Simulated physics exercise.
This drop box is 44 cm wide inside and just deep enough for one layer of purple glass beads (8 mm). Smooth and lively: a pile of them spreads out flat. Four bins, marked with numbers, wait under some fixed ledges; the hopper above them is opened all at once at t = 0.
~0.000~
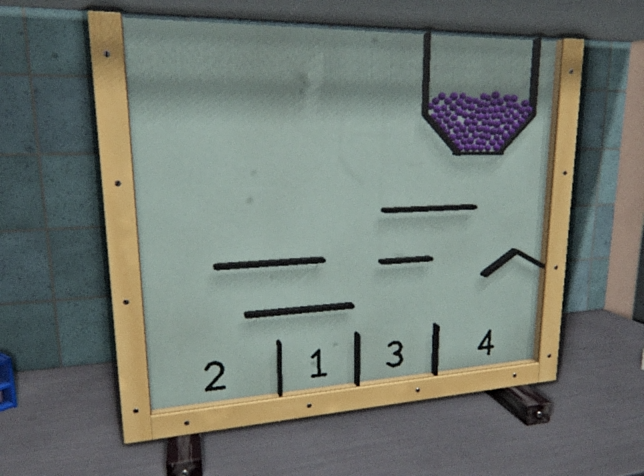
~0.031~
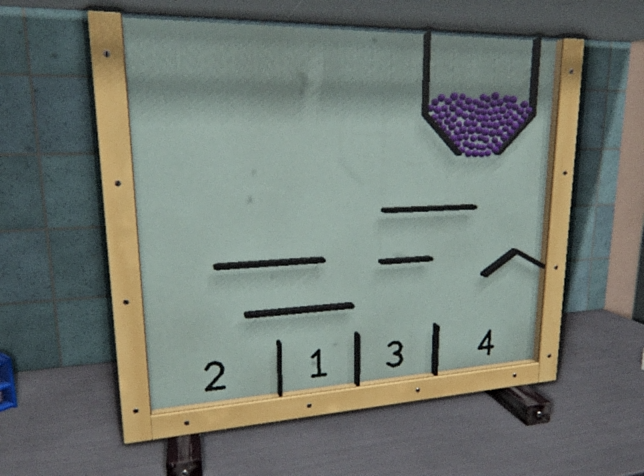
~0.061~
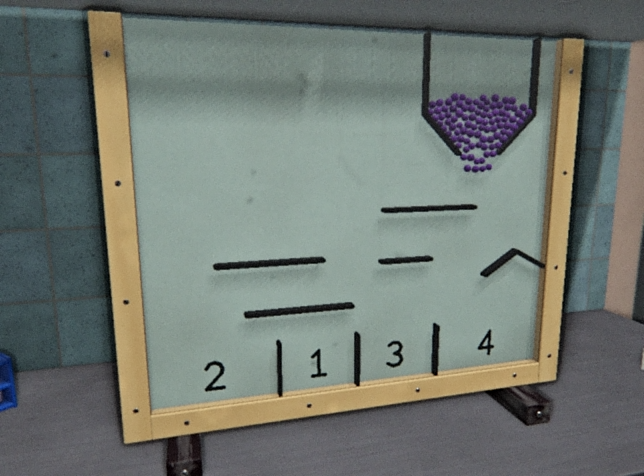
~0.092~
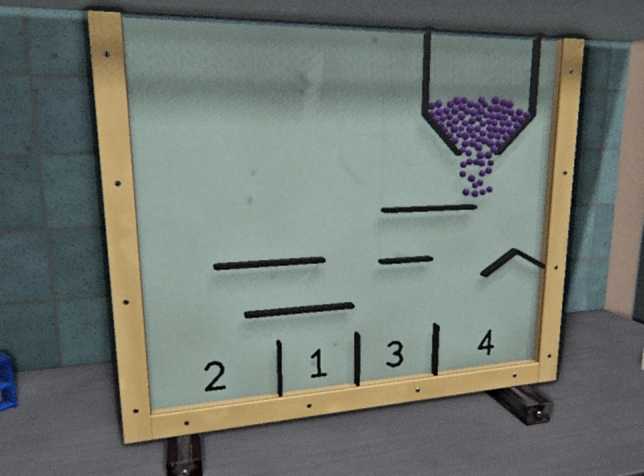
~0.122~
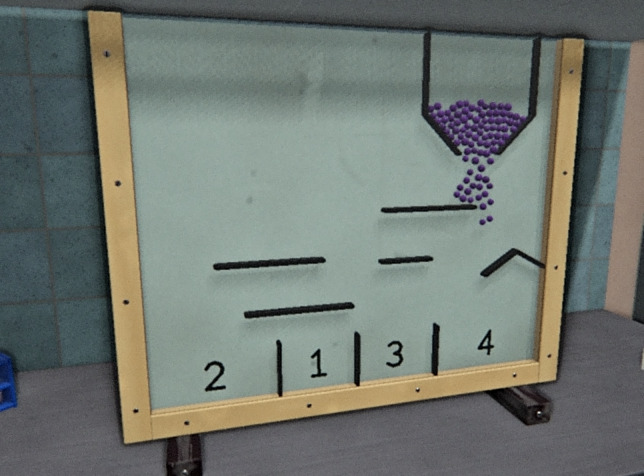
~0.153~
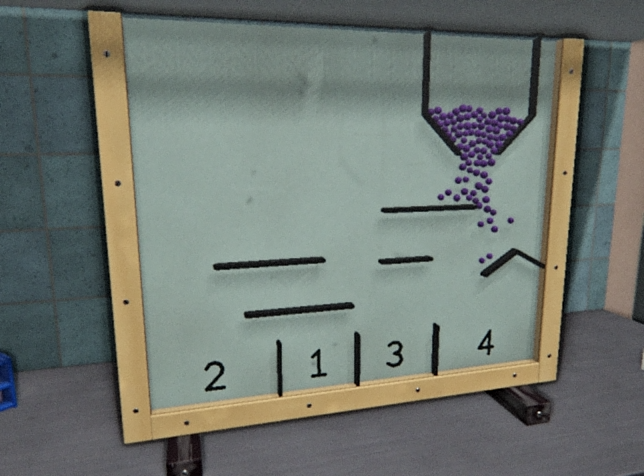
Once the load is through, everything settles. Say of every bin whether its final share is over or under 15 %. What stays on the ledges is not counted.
No. 1 under, no. 2 under, no. 3 over, no. 4 over 15 %.
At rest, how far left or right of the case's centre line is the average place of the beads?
About 9 cm to the right.
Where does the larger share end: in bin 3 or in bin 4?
More goes to bin 4.
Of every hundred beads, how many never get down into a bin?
Roughly 30 per cent.
By 0.24 s 60 % have left the hopper; down in the bins, nothing yet.
By 0.55 s 100 % have left the hopper; down in the bins, no. 3, 15 %, no. 4, 20 %.
At rest by 2.7 s, no. 1, 5 %, no. 2, 5 %, no. 3, 25 %, no. 4, 40 %, left higher up 30 %.
